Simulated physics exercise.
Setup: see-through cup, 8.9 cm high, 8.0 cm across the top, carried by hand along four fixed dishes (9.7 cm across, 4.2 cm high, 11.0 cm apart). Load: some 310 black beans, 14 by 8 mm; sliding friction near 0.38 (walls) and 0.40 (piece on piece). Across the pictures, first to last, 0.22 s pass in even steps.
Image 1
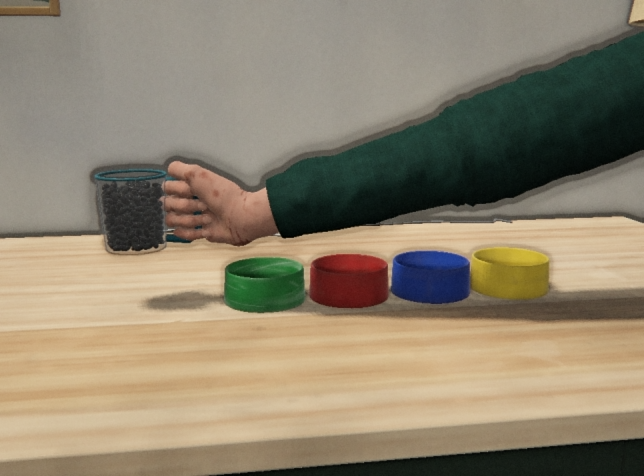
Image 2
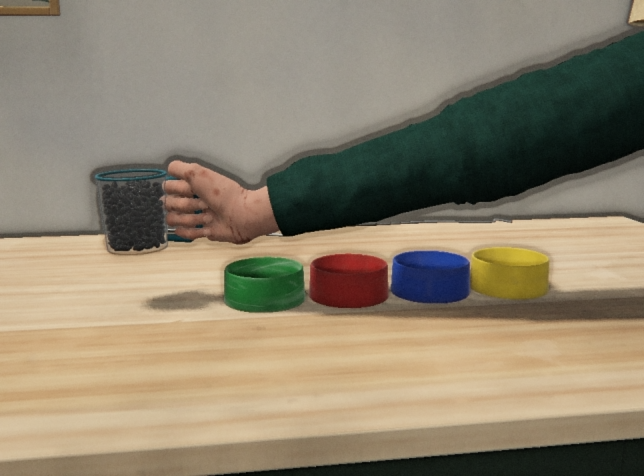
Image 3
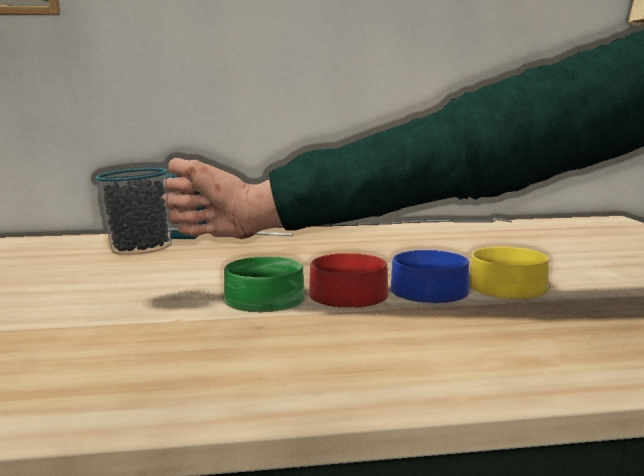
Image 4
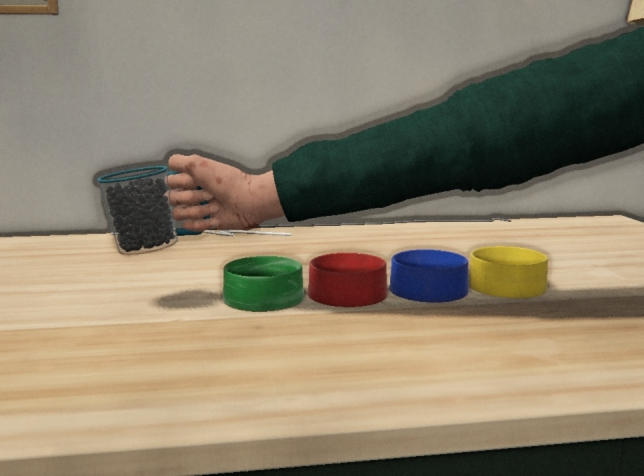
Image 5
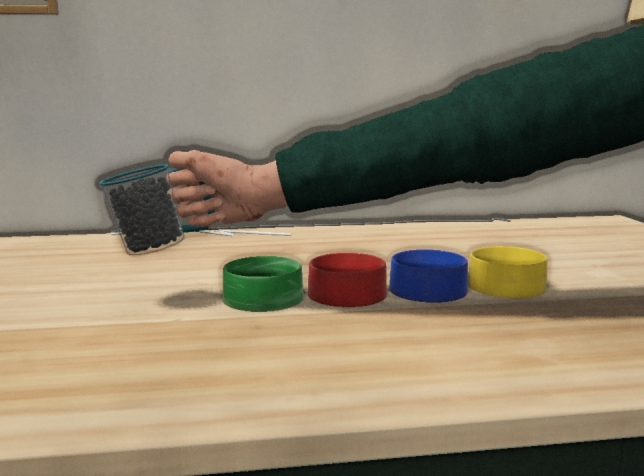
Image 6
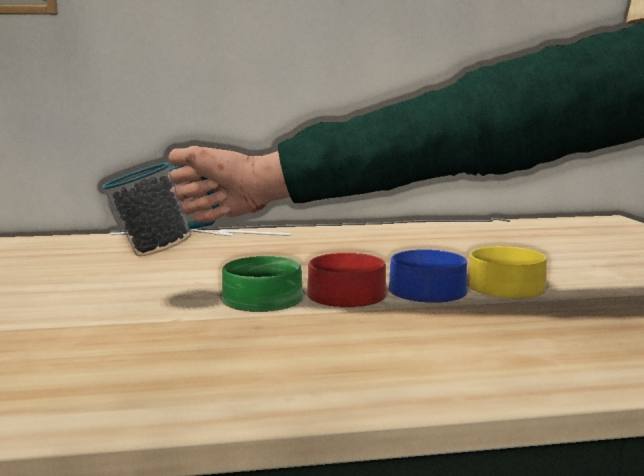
The video shows a hand in a green sleeve holding a see-through cup of black beans beside green, red, blue and yellow dishes on a wooden table, then gradually tilting it slightly to the left while moving it slightly right.
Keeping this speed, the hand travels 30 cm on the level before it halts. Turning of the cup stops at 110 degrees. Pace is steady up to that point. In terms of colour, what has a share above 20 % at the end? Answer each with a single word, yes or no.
Red dish no, blue dish no, green dish yes, yellow dish no, counter yes.
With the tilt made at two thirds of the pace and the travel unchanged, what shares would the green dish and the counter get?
Result: Green dish 70, counter 10.
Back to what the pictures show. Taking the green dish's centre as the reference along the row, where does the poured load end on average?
Near 5 cm, shifted toward decreasing x.
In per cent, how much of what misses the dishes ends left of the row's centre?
I'd say near 100 percent.
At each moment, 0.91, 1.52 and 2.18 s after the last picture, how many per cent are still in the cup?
Going in order, it reads 65, then 5, and finally 0 per cent.
Then, 0.91 s after the last picture, tilt 110 degrees; cup holds 65 %.
Then, 1.52 s after the last picture, tilt 110 degrees; cup holds 5 %, green 45 %.
Then, 2.18 s after the last picture, tilt 110 degrees; cup holds 0 %, red 5 %, green 45 %.
In the end, red 5 %, blue 0 %, green 45 %, yellow 0 %, counter 50 %.
